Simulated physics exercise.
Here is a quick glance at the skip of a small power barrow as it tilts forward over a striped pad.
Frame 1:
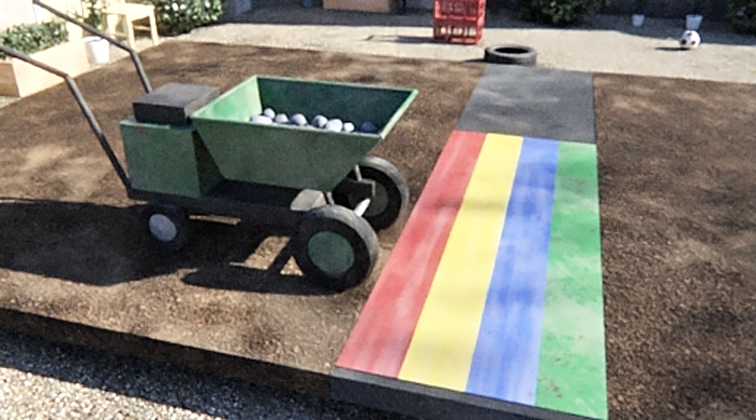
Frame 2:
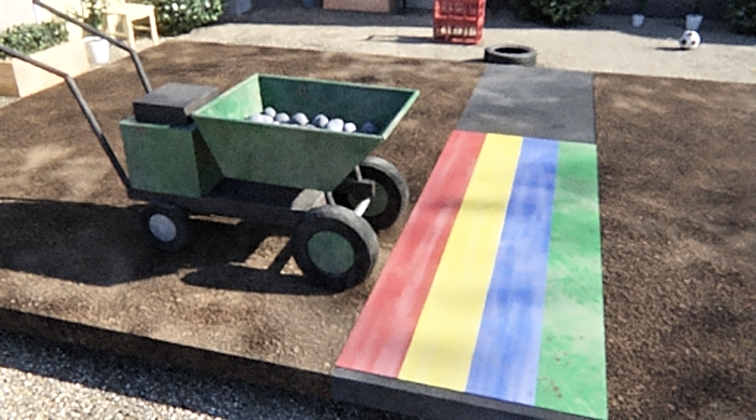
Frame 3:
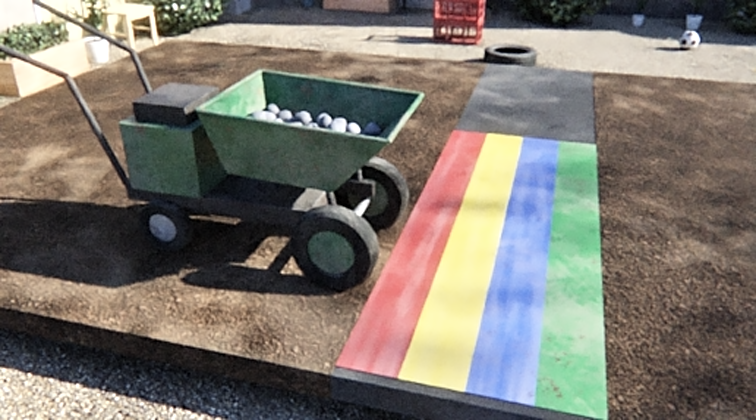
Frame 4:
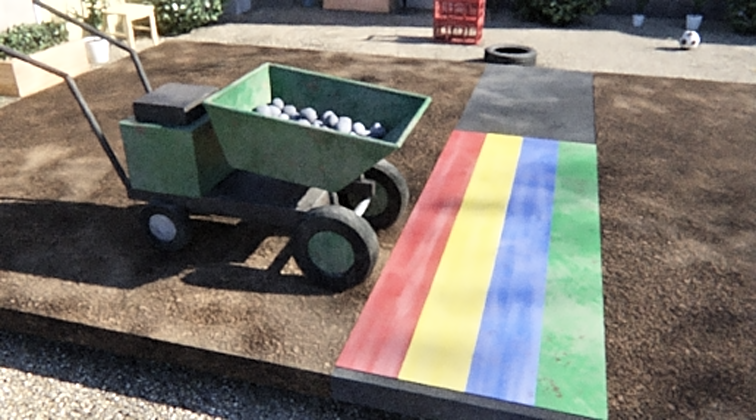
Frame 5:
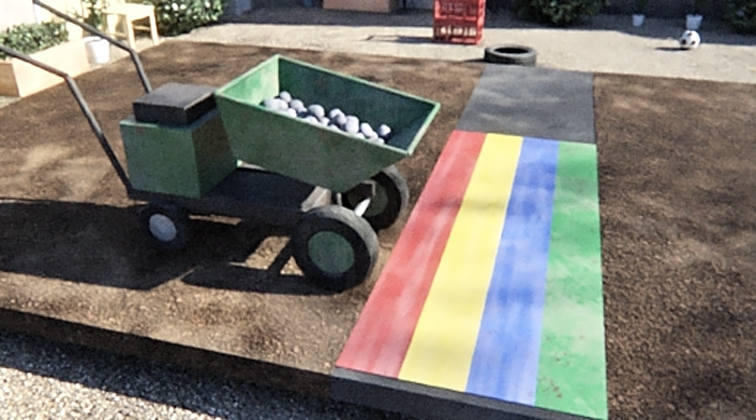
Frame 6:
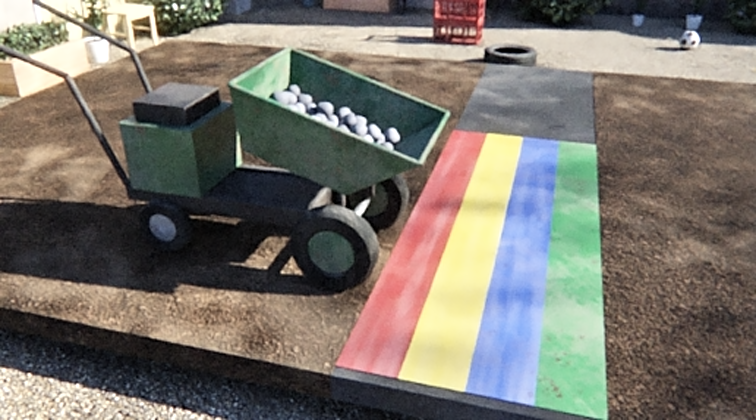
In a garden on a patch of brown dirt, the green skip of a small barrow sat level with its round cobbles, then slowly tilted forward toward a red, yellow, blue and green striped pad.
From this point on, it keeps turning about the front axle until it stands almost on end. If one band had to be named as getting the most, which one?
I would name blue.
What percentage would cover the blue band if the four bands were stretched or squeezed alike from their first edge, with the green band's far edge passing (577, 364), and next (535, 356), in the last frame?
In order, 40 % and 20 %.
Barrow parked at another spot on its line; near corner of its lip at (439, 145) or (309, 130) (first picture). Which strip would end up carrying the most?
Case 1 - that green strip; case 2 - the yellow one.
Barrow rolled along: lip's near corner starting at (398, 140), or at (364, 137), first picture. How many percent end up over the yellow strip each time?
The first position yields around 0 per cent; the second yields around 20 per cent.
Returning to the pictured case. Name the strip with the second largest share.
The next spot goes to the green one.
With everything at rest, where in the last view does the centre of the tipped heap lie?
Resting centre, last picture - approx. (535, 272).
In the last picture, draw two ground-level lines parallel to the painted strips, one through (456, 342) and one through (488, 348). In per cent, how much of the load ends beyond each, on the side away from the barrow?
90 % and 70 %, in that order.
Soon after the last picture, skip tipped steeply; all in the skip.
A little later, skip tipped right over; most in the skip; a small part over the yellow strip; about a quarter over the blue strip.
Later still, skip tipped right over; a small part in the skip; a small part over the yellow strip; about a third over the blue strip; about a quarter over the green strip; a small part off the paint.
At rest, skip tipped right over; a small part in the skip; none over the red strip; a small part over the yellow strip; about half over the blue strip; about a quarter over the green strip; a small part off the paint.
